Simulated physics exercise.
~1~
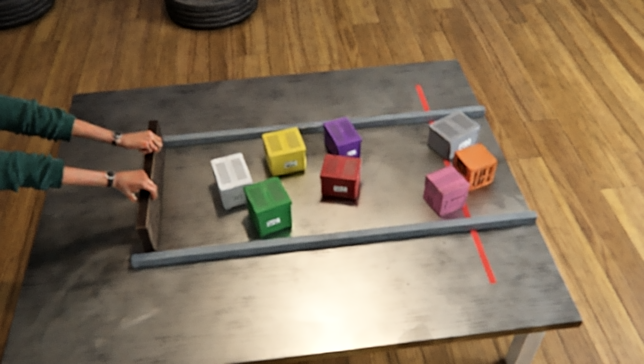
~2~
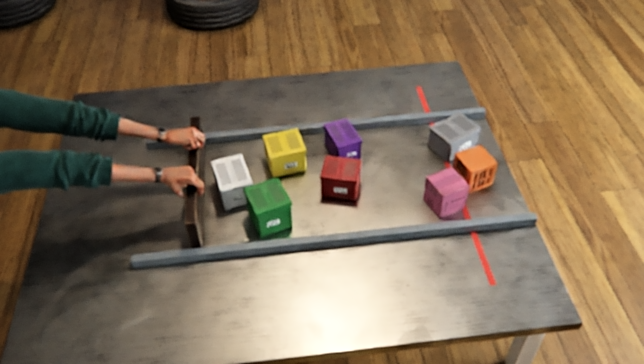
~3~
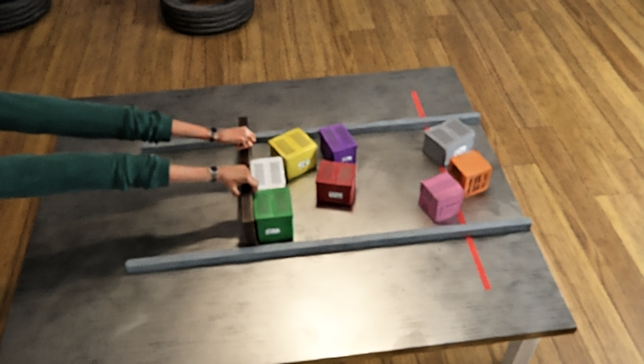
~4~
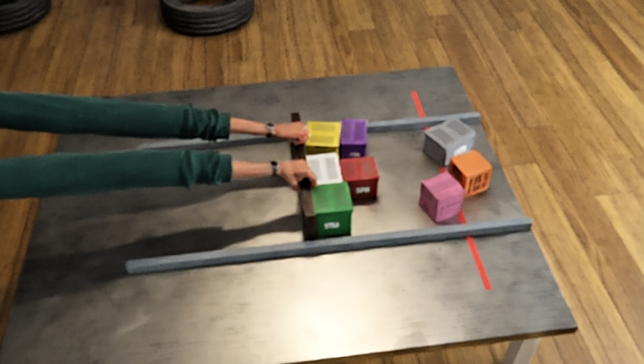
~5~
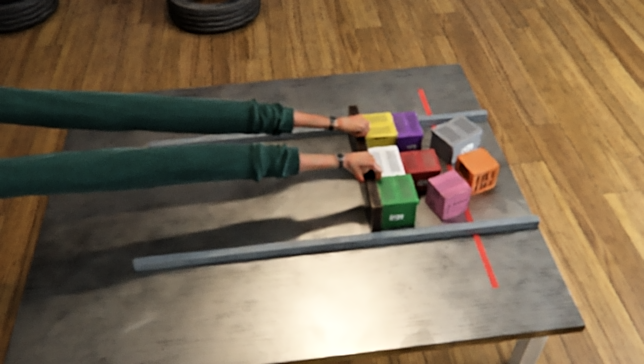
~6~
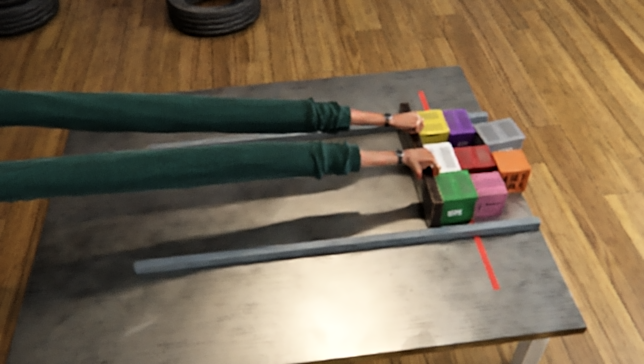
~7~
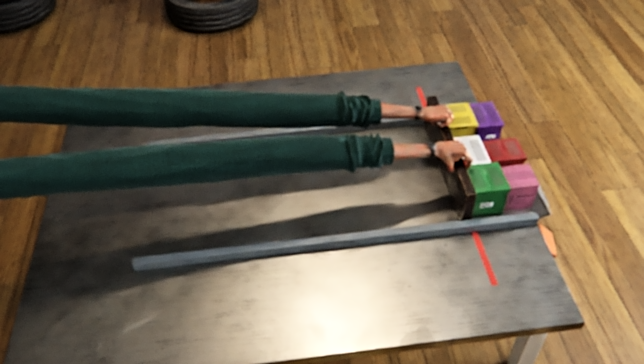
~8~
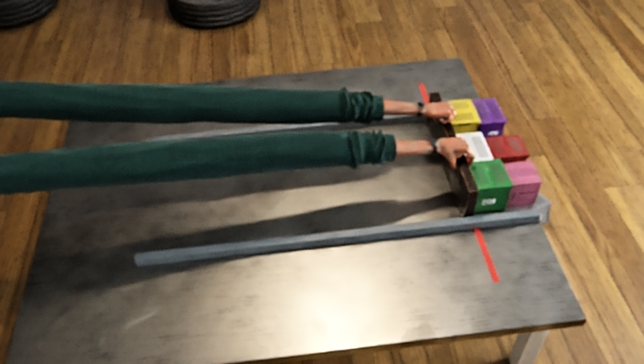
Two hands in green sleeves pushed a dark plank to the right along a table between two rails, gathering colored boxes into a cluster, until the grey and orange ones dropped off the far end and the plank stopped near the red line.
